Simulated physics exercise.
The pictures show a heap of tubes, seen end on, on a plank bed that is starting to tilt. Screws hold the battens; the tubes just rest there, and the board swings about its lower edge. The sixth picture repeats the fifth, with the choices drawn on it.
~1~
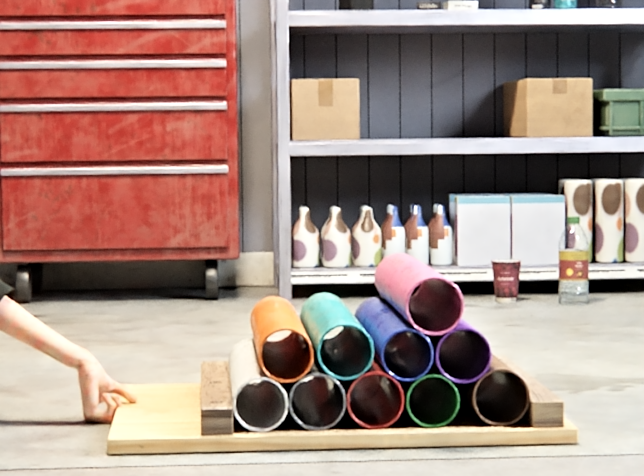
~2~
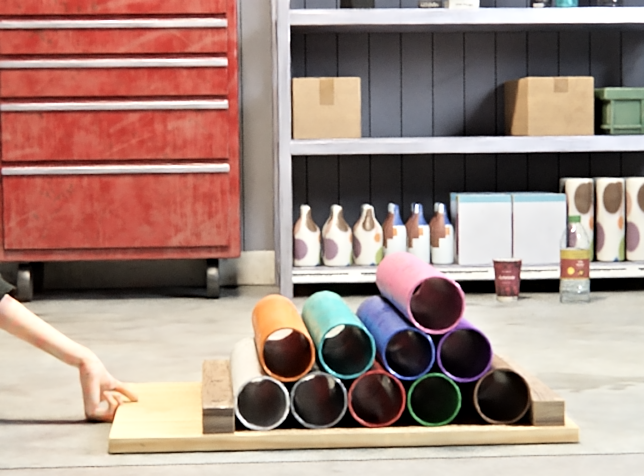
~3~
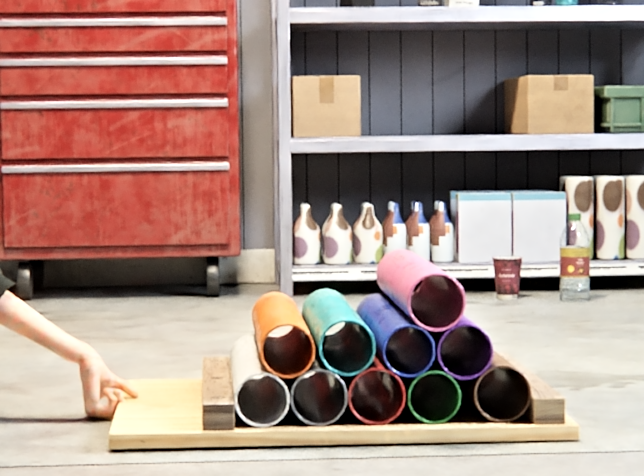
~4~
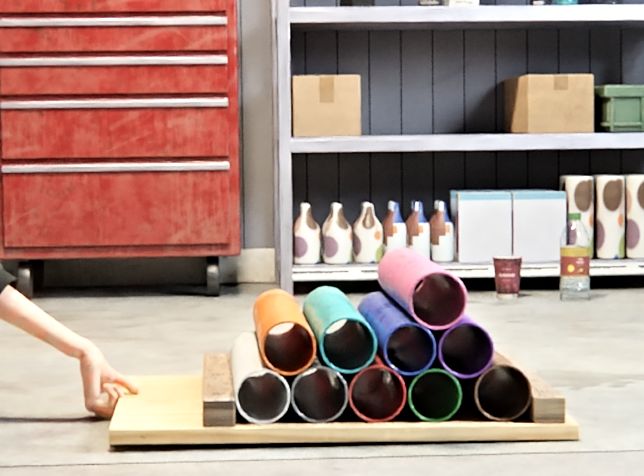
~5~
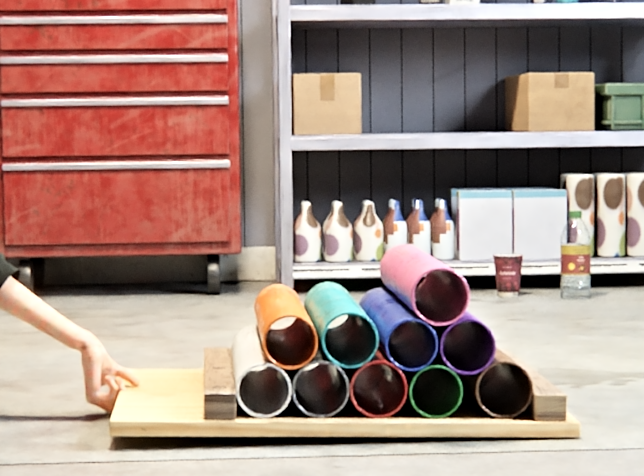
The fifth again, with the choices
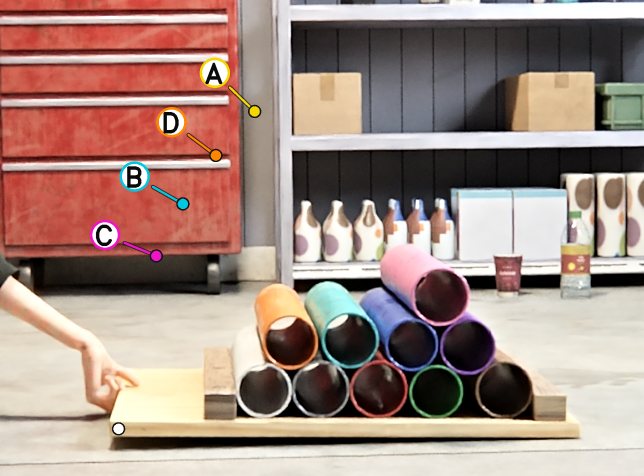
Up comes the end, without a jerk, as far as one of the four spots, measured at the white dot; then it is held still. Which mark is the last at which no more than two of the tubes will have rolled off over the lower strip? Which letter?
The last mark within the limit is C.
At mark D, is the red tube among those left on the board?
Yes.
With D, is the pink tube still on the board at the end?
No.
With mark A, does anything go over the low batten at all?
Yes.
On the marked copy, A at (255, 111); B at (183, 204); C at (156, 256); D at (216, 156); the white dot at (119, 429).
With C. Early on, board at 15°.
Further on, board at 23°.
At the end, board at 23°, two over the low batten (purple, pink).
As for the rest, A five over the low batten; B four over the low batten (turquoise, purple, blue, pink); D five over the low batten.
